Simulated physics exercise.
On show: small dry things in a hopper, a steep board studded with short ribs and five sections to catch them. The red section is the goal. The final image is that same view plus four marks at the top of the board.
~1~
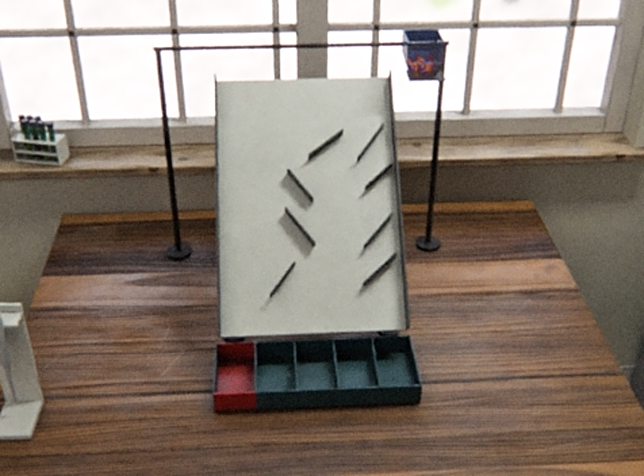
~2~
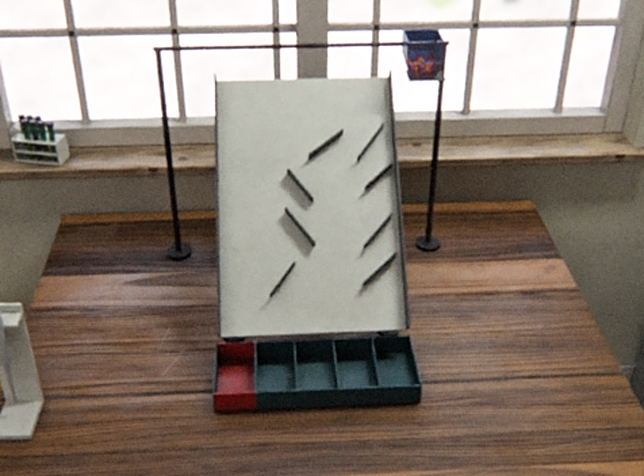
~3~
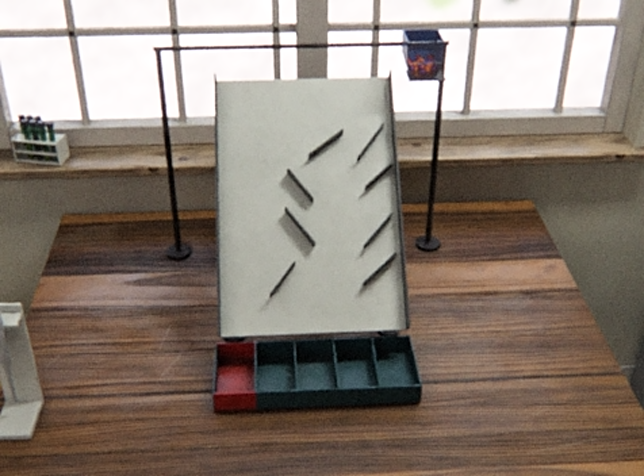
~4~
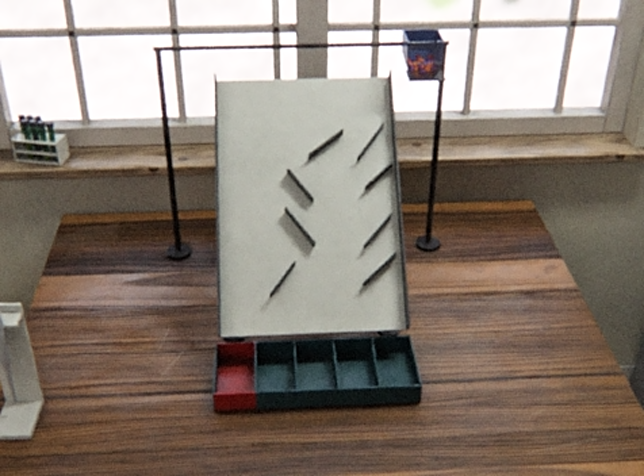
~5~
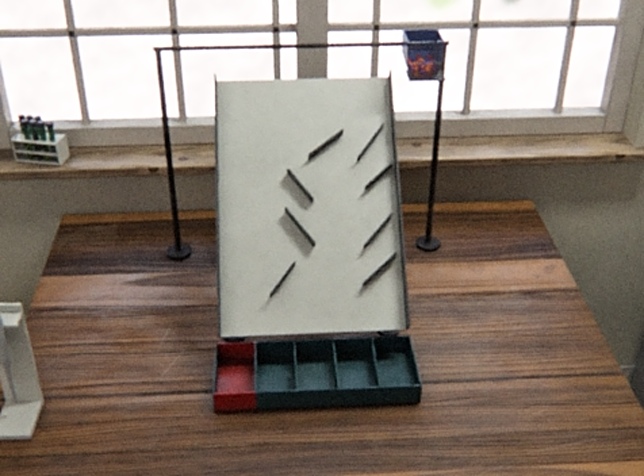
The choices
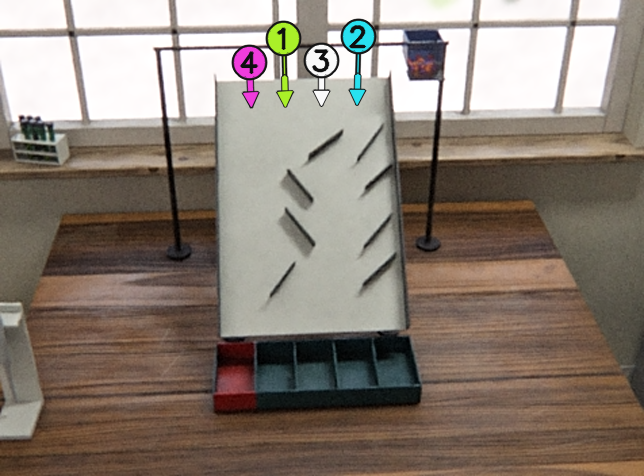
A steep pale board studded with short dark ribs stood on a wooden table above a tray of five sections, the leftmost red, while a small blue hopper hung at upper right; nothing moved.
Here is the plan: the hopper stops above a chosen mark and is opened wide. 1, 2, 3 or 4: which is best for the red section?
The best mark is 4.
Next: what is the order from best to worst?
4, 1, 3, 2.
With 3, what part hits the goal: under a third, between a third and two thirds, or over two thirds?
Mark 3 gives under a third.
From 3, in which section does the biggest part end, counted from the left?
The fourth from the left.
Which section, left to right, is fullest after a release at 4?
The first from the left.
On the marked copy, mark 1 meets the board at (285, 101); mark 2 meets the board at (357, 99); mark 3 meets the board at (321, 100); mark 4 meets the board at (251, 101).
Choosing 1, about half in the red section, about half in other sections, a stray few held on the board, a stray few outside the box.
Choosing 2, a stray few in the red section, nearly all in other sections, a small part outside the box.
Choosing 3, a small part in the red section, about two thirds in other sections, a small part held on the board, a stray few outside the box.
Choosing 4, most in the red section, a small part in other sections, a small part outside the box.
